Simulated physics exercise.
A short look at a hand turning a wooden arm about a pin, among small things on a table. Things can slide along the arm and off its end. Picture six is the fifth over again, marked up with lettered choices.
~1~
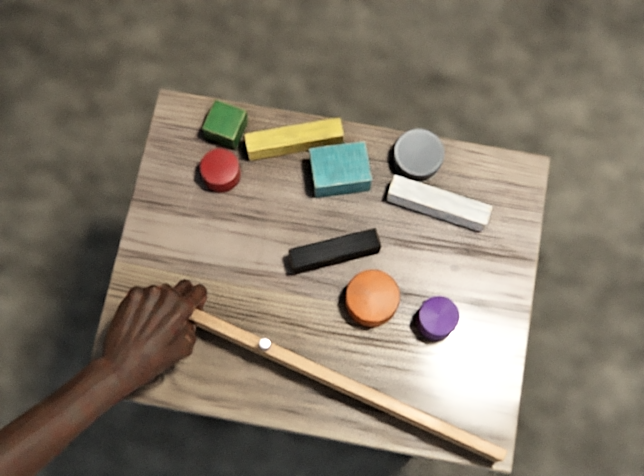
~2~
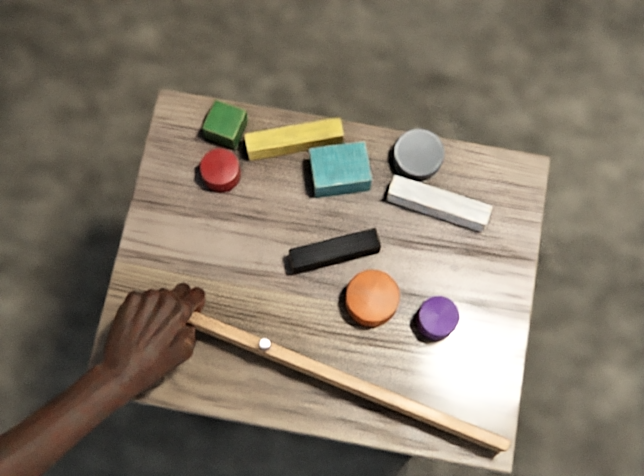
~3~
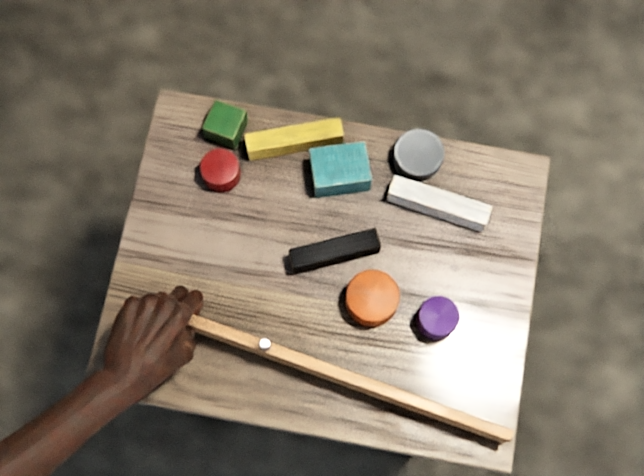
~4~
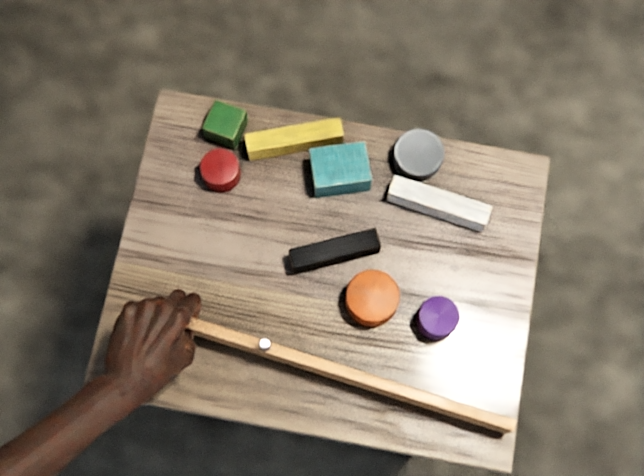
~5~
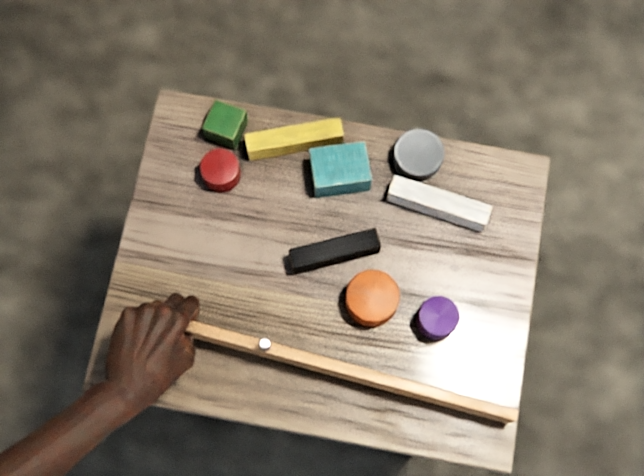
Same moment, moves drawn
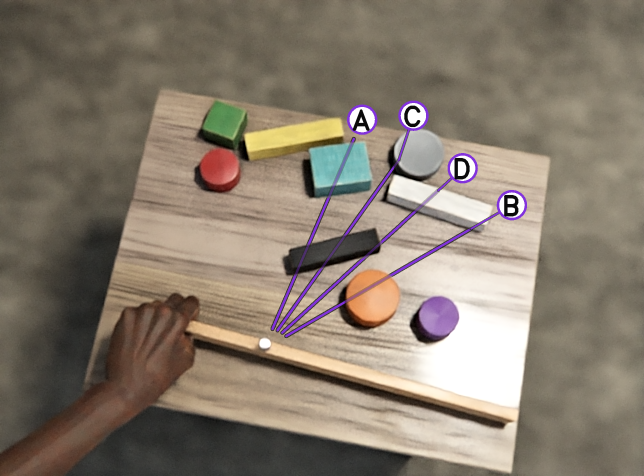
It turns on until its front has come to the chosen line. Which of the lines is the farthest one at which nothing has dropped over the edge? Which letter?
As far as mark D.
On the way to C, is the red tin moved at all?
No.
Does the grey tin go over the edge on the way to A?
Yes.
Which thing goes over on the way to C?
It is the grey tin.
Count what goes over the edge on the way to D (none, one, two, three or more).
By then, none.
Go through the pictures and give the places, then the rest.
The first frame shows black stick (335, 251); orange tin (372, 298); yellow bar (295, 140).
The second frame shows arm (391, 397); grey tin (418, 157).
The third frame shows arm (393, 393); turquoise block (340, 170).
The fourth frame shows arm (394, 387); white bar (439, 204).
The fifth frame shows arm (395, 382); black stick (335, 251); orange tin (372, 298); yellow bar (295, 140).
On the marked copy, A at (315, 231); B at (381, 282); C at (340, 243); D at (362, 260).
Following D. Soon after the start, arm (398, 332); purple tin (436, 306); grey tin (418, 157).
Later, arm (382, 285); purple tin (416, 244); black stick (331, 242).
In the end, arm (363, 259); grey tin (416, 144); white bar (432, 177); nothing has fallen.
As for the rest, A drops the grey tin; B is safe but short; C drops the grey tin.
